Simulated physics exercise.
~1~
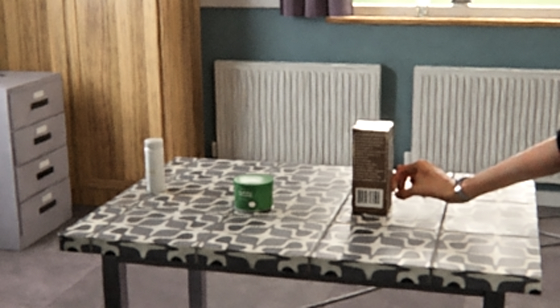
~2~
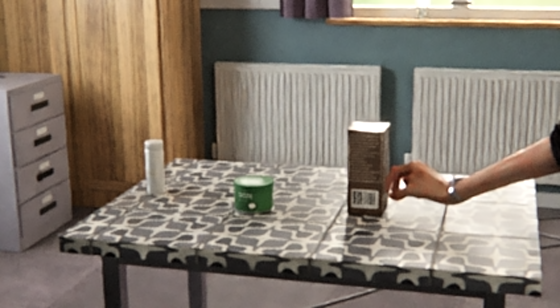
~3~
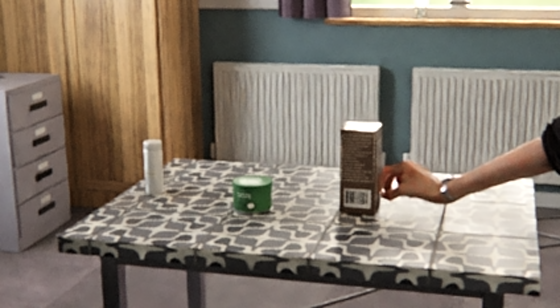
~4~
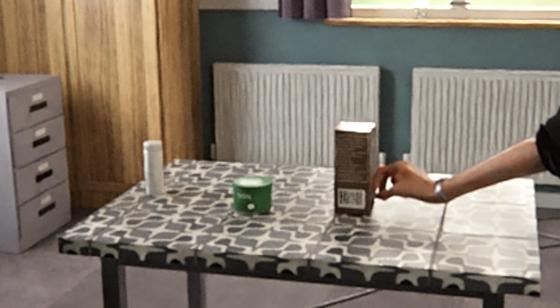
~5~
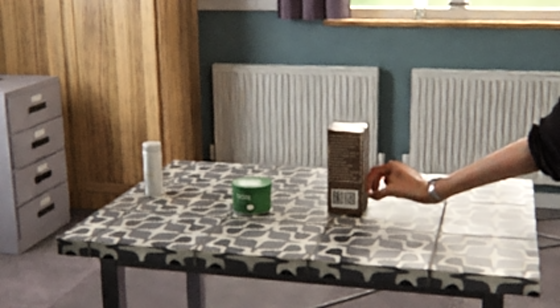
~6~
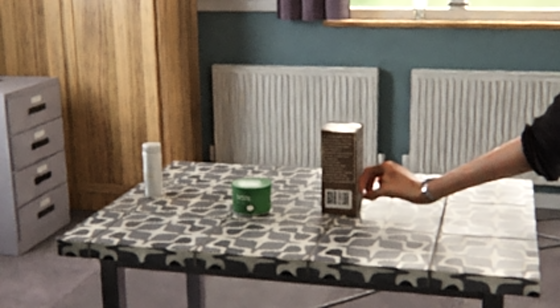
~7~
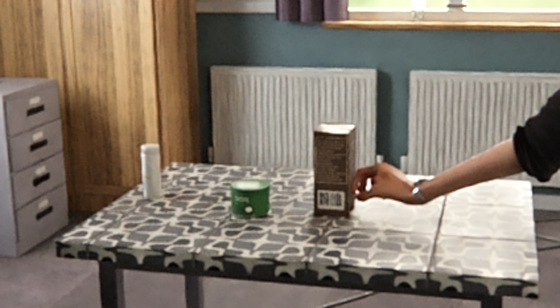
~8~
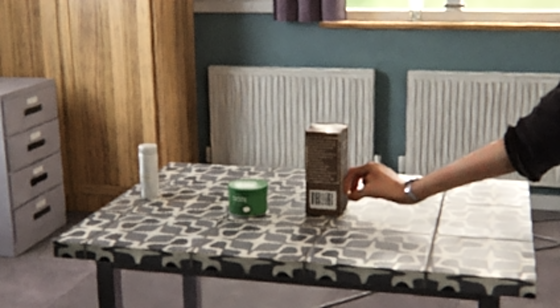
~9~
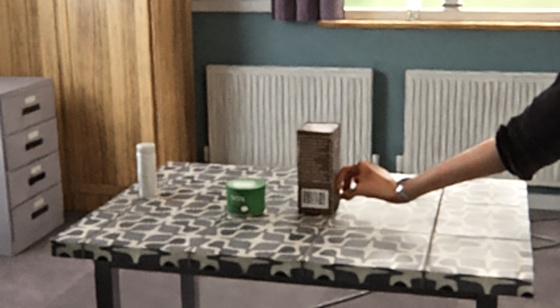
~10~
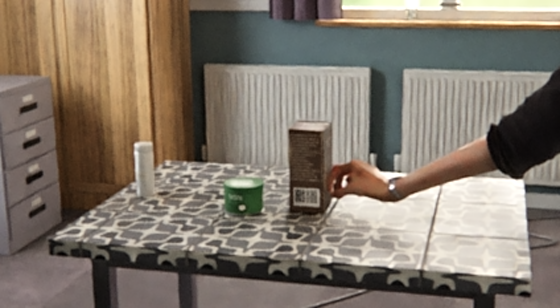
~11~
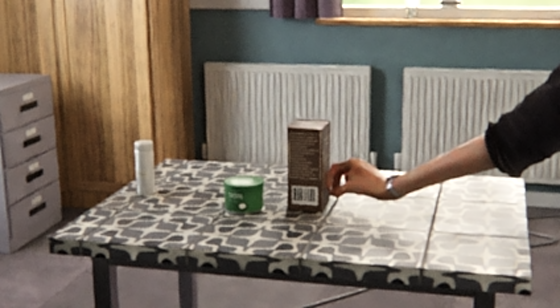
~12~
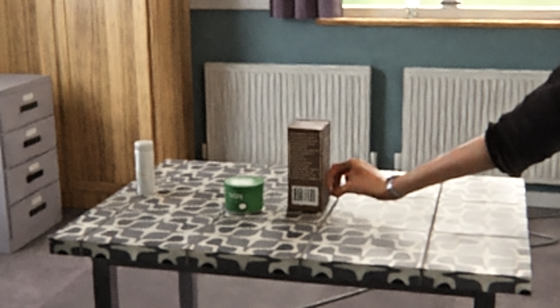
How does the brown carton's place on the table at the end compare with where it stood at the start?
It stands farther left at the end, much closer to the green tub, whereas at the start there was a wide gap between them.
